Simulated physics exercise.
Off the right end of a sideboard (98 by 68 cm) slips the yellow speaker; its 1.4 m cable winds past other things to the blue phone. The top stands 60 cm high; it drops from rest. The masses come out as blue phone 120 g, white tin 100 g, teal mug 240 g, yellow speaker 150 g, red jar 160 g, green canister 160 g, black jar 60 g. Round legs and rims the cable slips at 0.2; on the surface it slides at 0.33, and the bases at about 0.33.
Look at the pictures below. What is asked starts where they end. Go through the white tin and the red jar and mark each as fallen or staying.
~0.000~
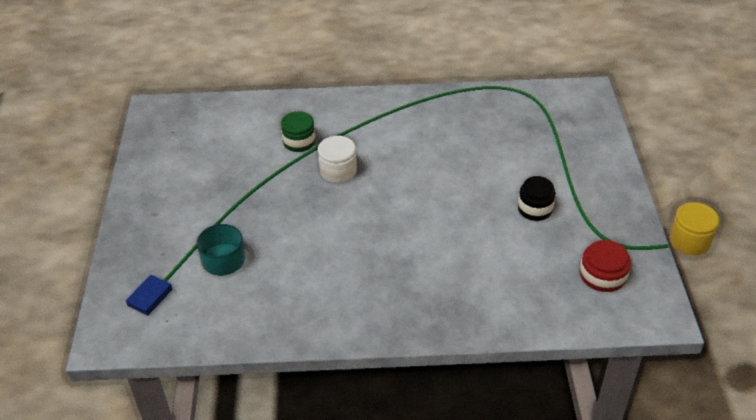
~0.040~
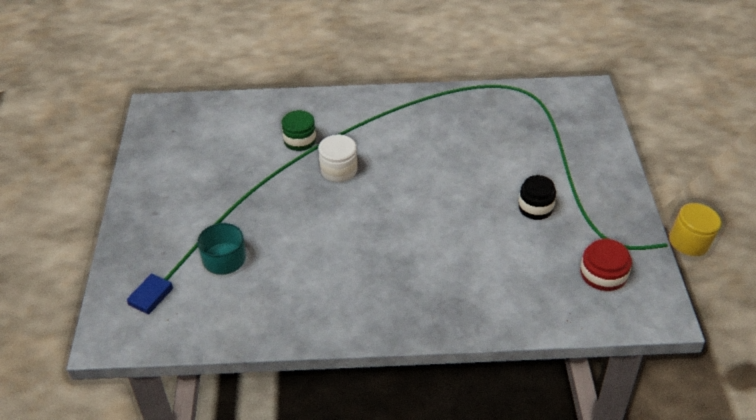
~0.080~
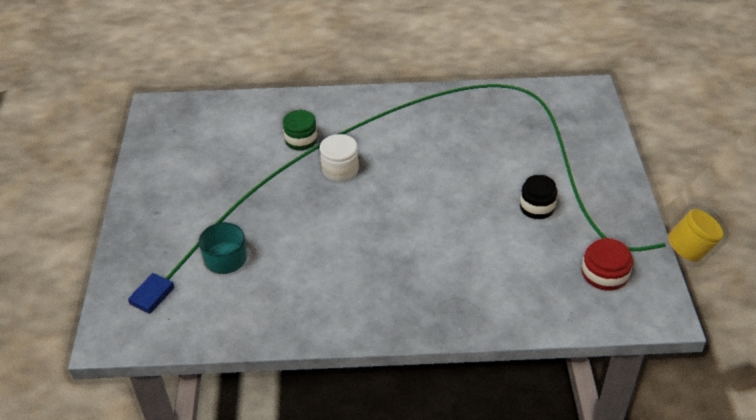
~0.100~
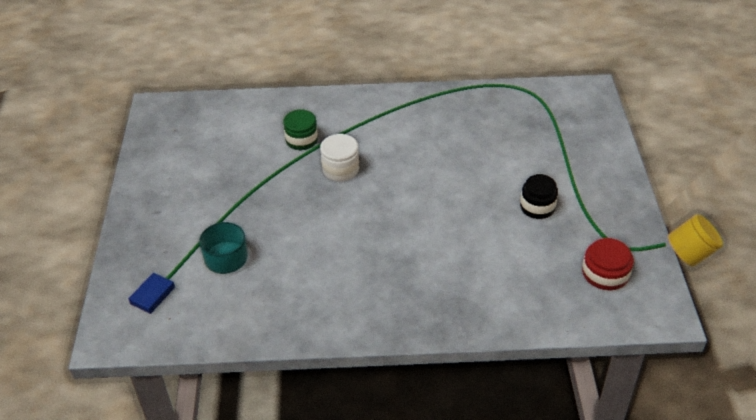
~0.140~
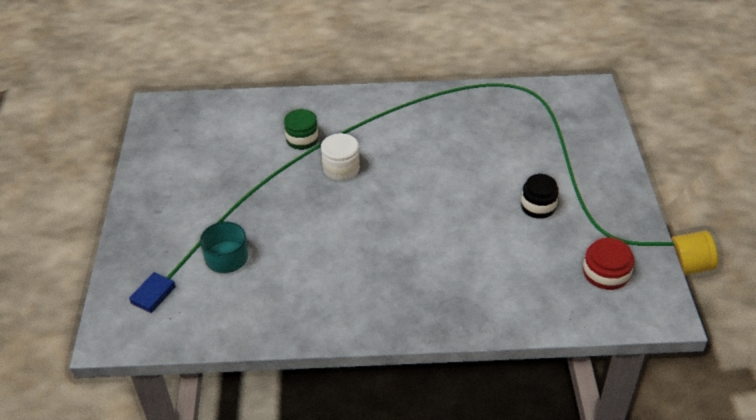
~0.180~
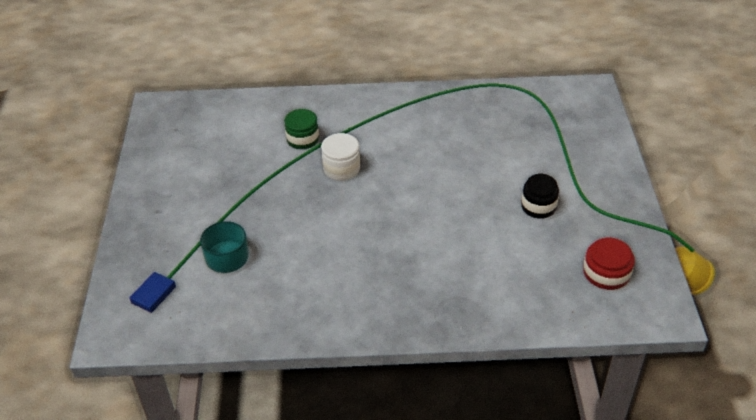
Marks: White tin staying, red jar staying.
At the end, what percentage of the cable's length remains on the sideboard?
Roughly 60 per cent of the cable.
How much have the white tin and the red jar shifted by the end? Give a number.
For the white tin it's 35 cm, and for the red jar it's 0 cm.
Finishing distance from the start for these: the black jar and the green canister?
Net shift, approx.: Black jar = 0 cm; green canister = 0 cm.
By 0.4 s, the cable's tail end at (187, 267); white tin 7 cm off its start, yellow speaker over the edge, blue phone 4 cm off its start.
By 0.7 s, the cable's tail end at (207, 248); white tin 29 cm off its start, yellow speaker over the edge, blue phone 9 cm off its start.
By 0.9 s, the cable's tail end at (207, 248); white tin 33 cm off its start at (402, 276), yellow speaker over the edge, blue phone 9 cm off its start at (186, 250).
By 1.2 s, the cable's tail end at (207, 248); white tin 33 cm off its start, yellow speaker over the edge, blue phone 9 cm off its start.
By 2.4 s, the cable's tail end at (207, 248); white tin 33 cm off its start at (402, 276), red jar 0 cm off its start at (612, 252), yellow speaker over the edge, blue phone 9 cm off its start at (186, 250).
